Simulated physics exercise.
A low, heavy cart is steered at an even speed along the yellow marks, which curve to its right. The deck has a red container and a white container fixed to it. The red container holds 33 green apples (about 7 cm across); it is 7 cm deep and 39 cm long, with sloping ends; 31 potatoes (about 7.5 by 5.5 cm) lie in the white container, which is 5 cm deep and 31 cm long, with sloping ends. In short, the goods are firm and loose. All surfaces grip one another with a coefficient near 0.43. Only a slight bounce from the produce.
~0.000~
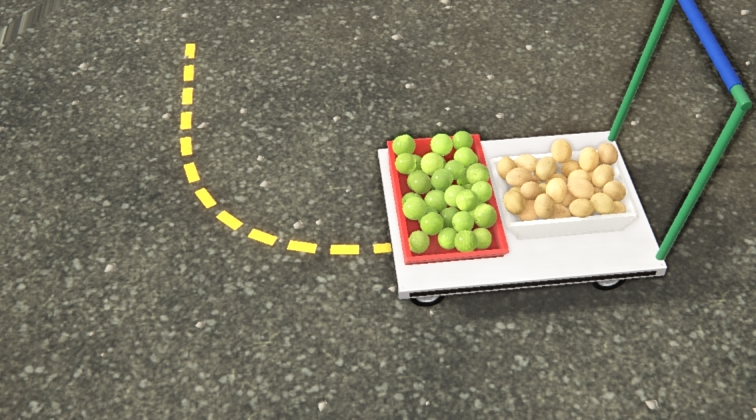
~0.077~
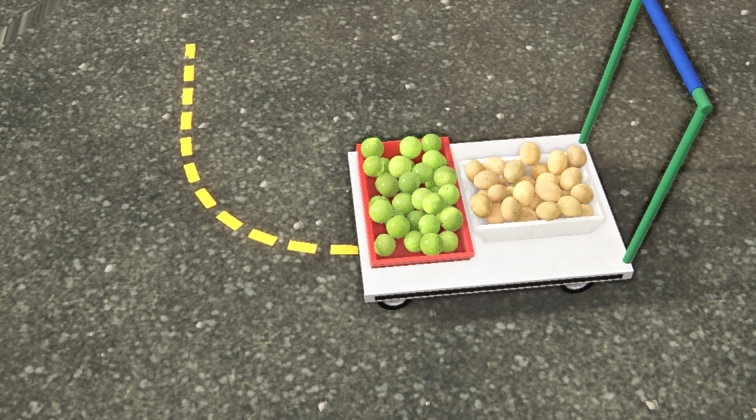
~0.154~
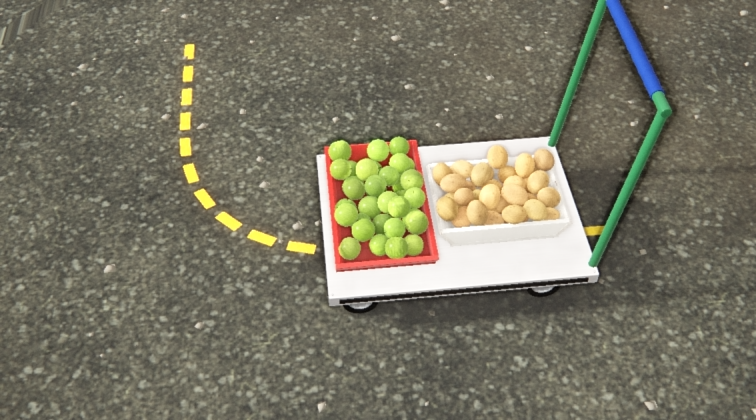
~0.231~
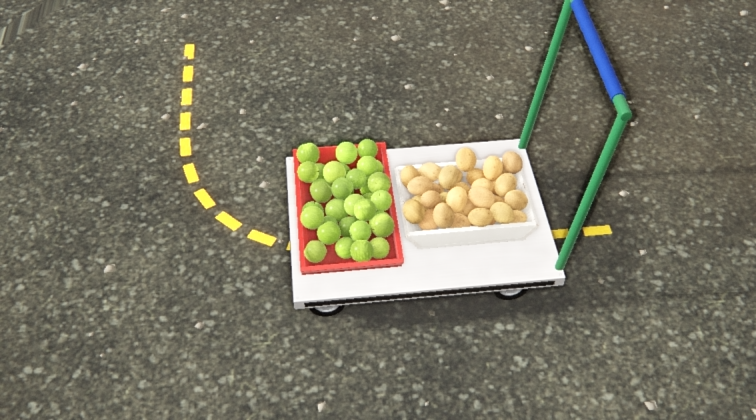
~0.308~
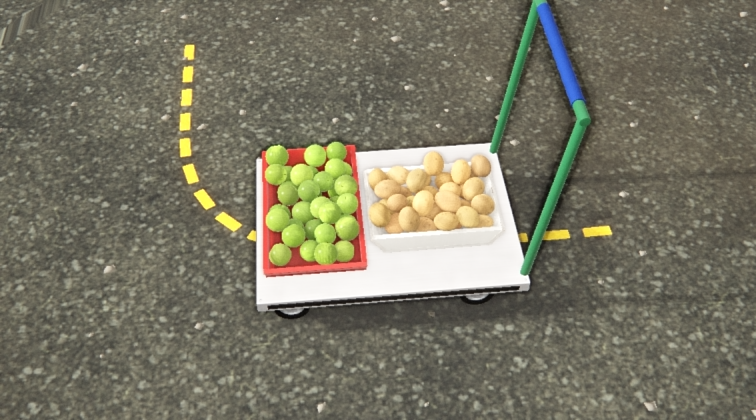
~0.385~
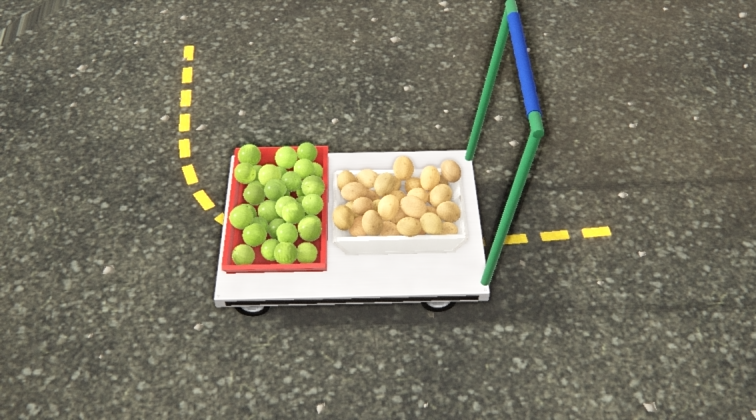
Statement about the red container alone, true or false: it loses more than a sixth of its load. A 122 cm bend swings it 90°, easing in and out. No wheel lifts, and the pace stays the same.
False.
After 0.72 s, the red container has all 33 and the white container has all 31.
After 0.90 s, the red container has all 33 and the white container is down by 1 of 31.
After 1.18 s, the red container has all 33 and the white container is down by 1 of 31.
When it is over (at 1.64 s), the red container has all 33 and the white container is down by 1 of 31. Asked share, 0 of 33, 0 per cent.
